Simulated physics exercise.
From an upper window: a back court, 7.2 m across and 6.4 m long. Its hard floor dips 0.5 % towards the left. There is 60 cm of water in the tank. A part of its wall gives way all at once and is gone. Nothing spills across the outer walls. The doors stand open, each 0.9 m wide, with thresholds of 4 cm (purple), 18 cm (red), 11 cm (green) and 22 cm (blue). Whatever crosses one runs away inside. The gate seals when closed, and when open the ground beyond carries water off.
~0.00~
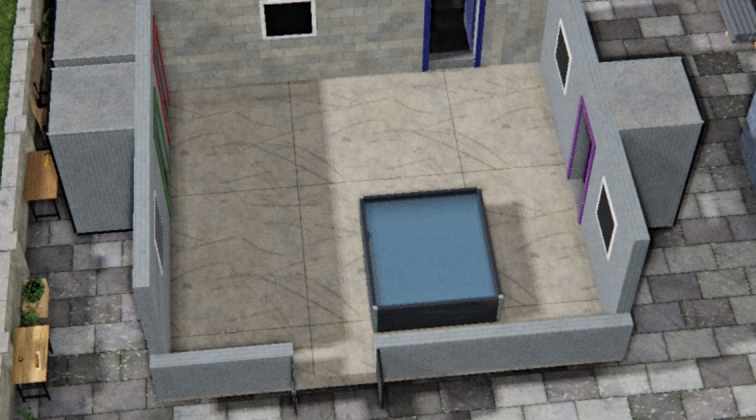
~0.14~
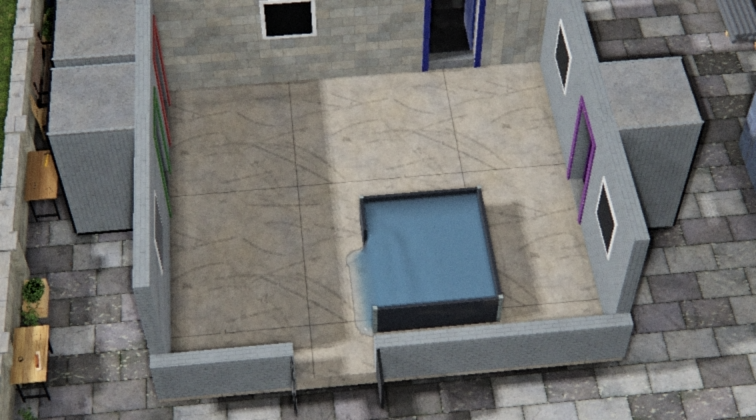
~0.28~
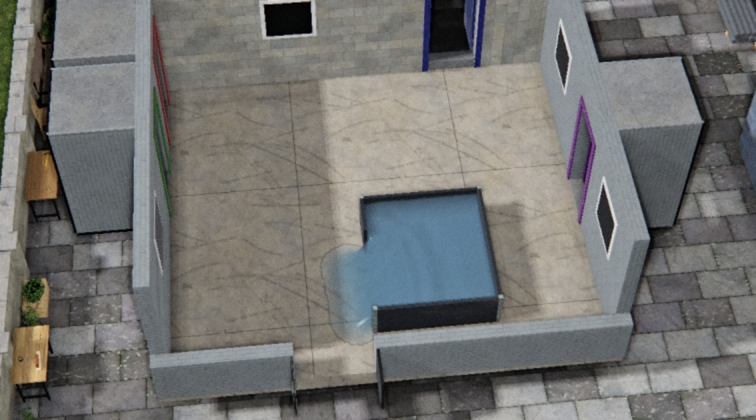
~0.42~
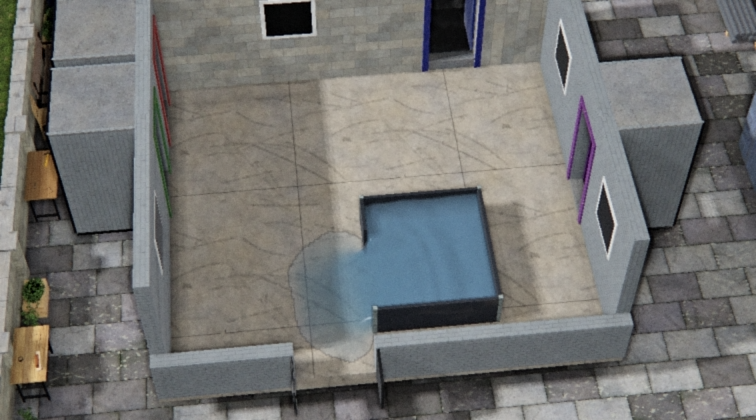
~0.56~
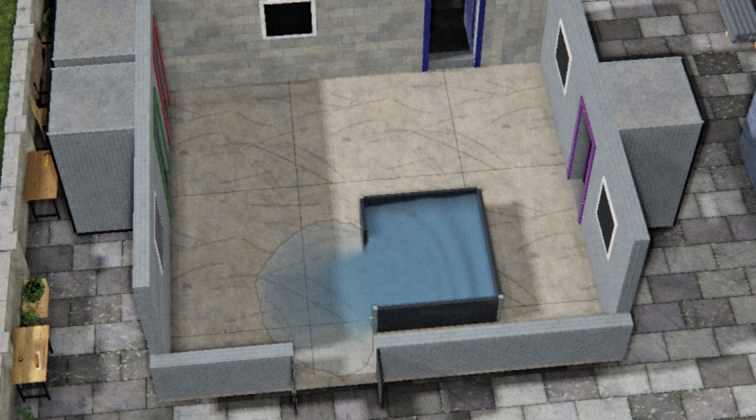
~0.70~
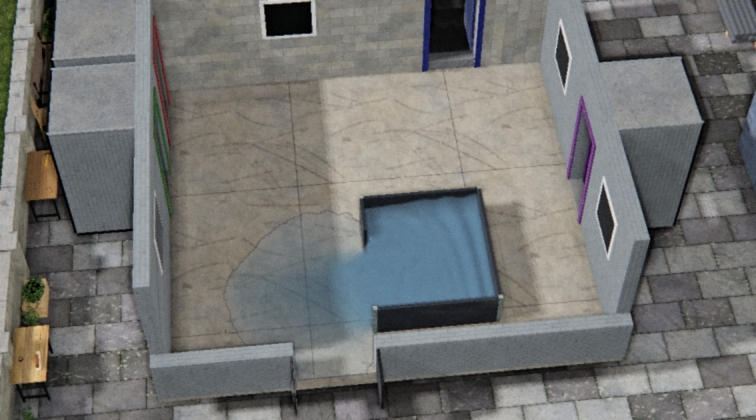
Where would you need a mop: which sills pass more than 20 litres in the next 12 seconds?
Door by door: At the purple door it stays under the limit; at the red door it keeps below the limit; at the green door it does not reach the limit; at the blue door it stays under the limit.
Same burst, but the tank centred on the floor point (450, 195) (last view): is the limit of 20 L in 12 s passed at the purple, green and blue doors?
Against that limit: Purple under, green over, blue below.
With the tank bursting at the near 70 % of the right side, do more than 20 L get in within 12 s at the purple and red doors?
Then: Purple above, red below.
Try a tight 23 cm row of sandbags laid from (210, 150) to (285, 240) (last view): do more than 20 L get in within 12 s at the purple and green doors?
Then: Purple below, green above.
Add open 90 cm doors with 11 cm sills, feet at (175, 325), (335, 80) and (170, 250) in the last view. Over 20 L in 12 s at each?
In that order: Over, below, past it.
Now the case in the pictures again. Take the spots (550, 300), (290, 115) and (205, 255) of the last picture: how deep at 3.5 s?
Roughly 0, 0 and 19 cm, in turn.
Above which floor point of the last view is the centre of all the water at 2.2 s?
Around (323, 288).
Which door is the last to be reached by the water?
It is the purple one.
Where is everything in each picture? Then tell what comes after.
The tank at (429, 249) is whole and still, 60 cm deep, in the first frame.
Water pours out at (372, 285) and has run 0.8 m, to (355, 253); typically 11 cm deep outside, 60 cm at the tank's back, in the second frame.
The front is at (351, 339), 1.0 m from the gap at (372, 285); 1.2 m2 of floor is under water; 60 cm left at the back of the tank, in the third frame.
Water pours out at (372, 285) and has run 1.4 m, to (303, 255); typically 9 cm deep outside, 60 cm at the tank's back, in the fourth frame.
Water pours out at (372, 286) and has run 1.9 m, to (263, 276); typically 6 cm deep outside, 58 cm at the tank's back, in the fifth frame.
The front is at (232, 284), 2.4 m from the gap at (372, 286); 5.7 m2 of floor is under water; 51 cm left at the back of the tank, in the sixth frame.
After 1.4 s water covers 25 % of the floor and is deepest (31 cm) near (364, 296); purple door not reached, red door not reached, green door not reached, blue door not reached.
After 2.2 s water covers 25 % of the floor and is deepest (44 cm) near (173, 378); purple door not reached, red door not reached, green door 11 cm at the sill, 0 L in, blue door not reached.
After 3.5 s water covers 35 % of the floor and is deepest (26 cm) near (173, 378); purple door not reached, red door 5 cm at the sill, 0 L in, green door 12 cm at the sill, 1 L in, blue door not reached.
After 7.0 s water covers 65 % of the floor and is deepest (16 cm) near (170, 144); purple door not reached, red door 16 cm at the sill, 0 L in, green door 8 cm at the sill, 3 L in, blue door 4 cm at the sill, 0 L in.
After 12.0 s water covers 95 % of the floor and is deepest (9 cm) near (478, 170); purple door 5 cm at the sill, 0 L in, red door 9 cm at the sill, 1 L in, green door 8 cm at the sill, 3 L in, blue door 6 cm at the sill, 0 L in.
